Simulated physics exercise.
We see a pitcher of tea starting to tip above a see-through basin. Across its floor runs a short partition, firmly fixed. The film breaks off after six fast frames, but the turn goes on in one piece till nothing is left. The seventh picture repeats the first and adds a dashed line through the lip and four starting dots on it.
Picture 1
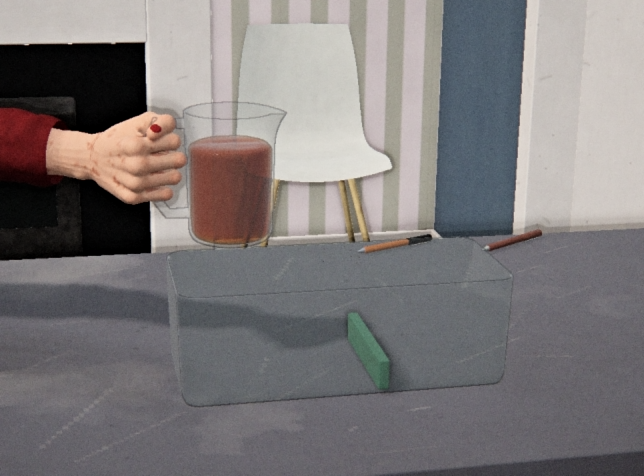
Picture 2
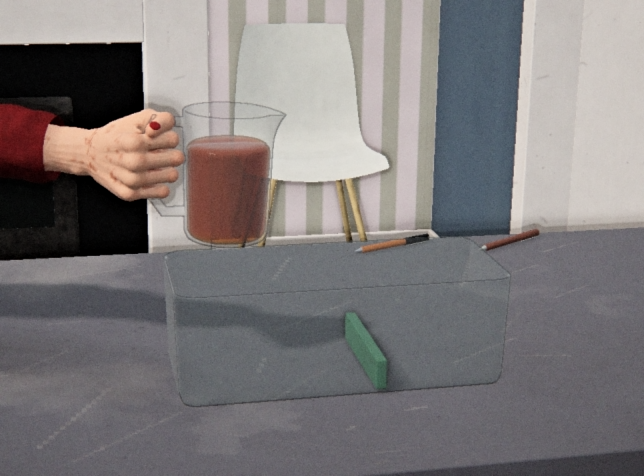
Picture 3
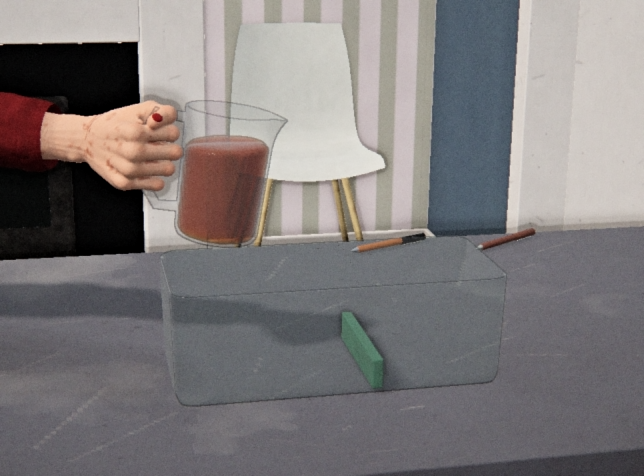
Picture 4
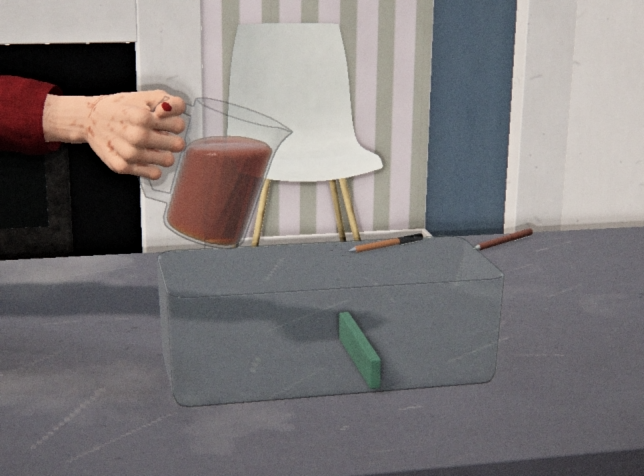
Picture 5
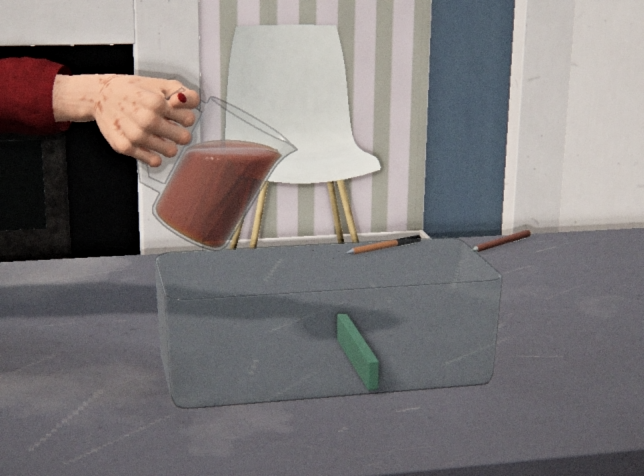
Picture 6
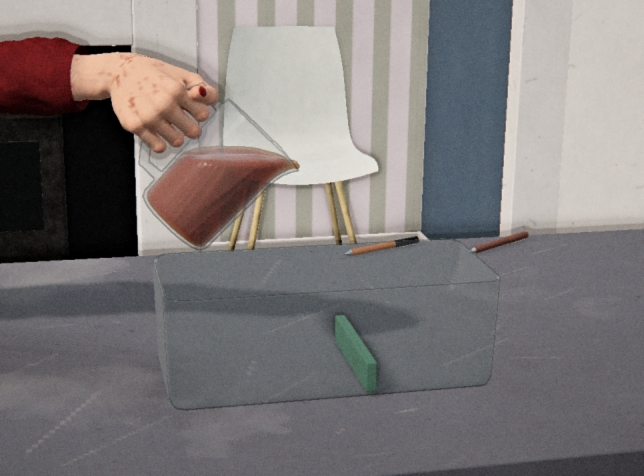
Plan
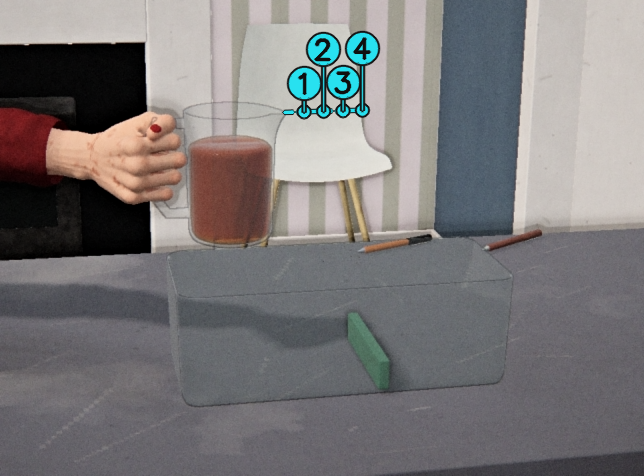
In this clip, a hand in a red sleeve holds a clear pitcher of reddish-brown tea above a see-through basin with a short green partition, then steadily tilts it to the right as the liquid shifts toward the lip.
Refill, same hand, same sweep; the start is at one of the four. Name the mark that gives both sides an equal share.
1.
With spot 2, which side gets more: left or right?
More ends on the right.
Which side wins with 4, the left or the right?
More ends on the right.
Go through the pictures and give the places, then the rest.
Upright, lip at (284, 112); basin from (181, 405) to (503, 380); top of the wall at (368, 335); nothing has left yet.
Tipped about 2°, lip at (284, 114); nothing has left yet.
Tipped about 8°, lip at (286, 119); nothing has left yet.
Tipped about 18°, lip at (291, 130); nothing has left yet.
Tipped about 30°, lip at (296, 148); nothing has left yet.
Tipped about 45°, lip at (297, 168); nothing has left yet.
On the marked copy, 1 at (304, 111); 2 at (323, 111); 3 at (343, 110); 4 at (362, 110).
For spot 1, about 49 % ends left of the wall and 50 % right of it.
For spot 2, about 19 % ends left of the wall and 80 % right of it.
For spot 3, about 6 % ends left of the wall and 93 % right of it.
For spot 4, about 10 % ends left of the wall and 89 % right of it.
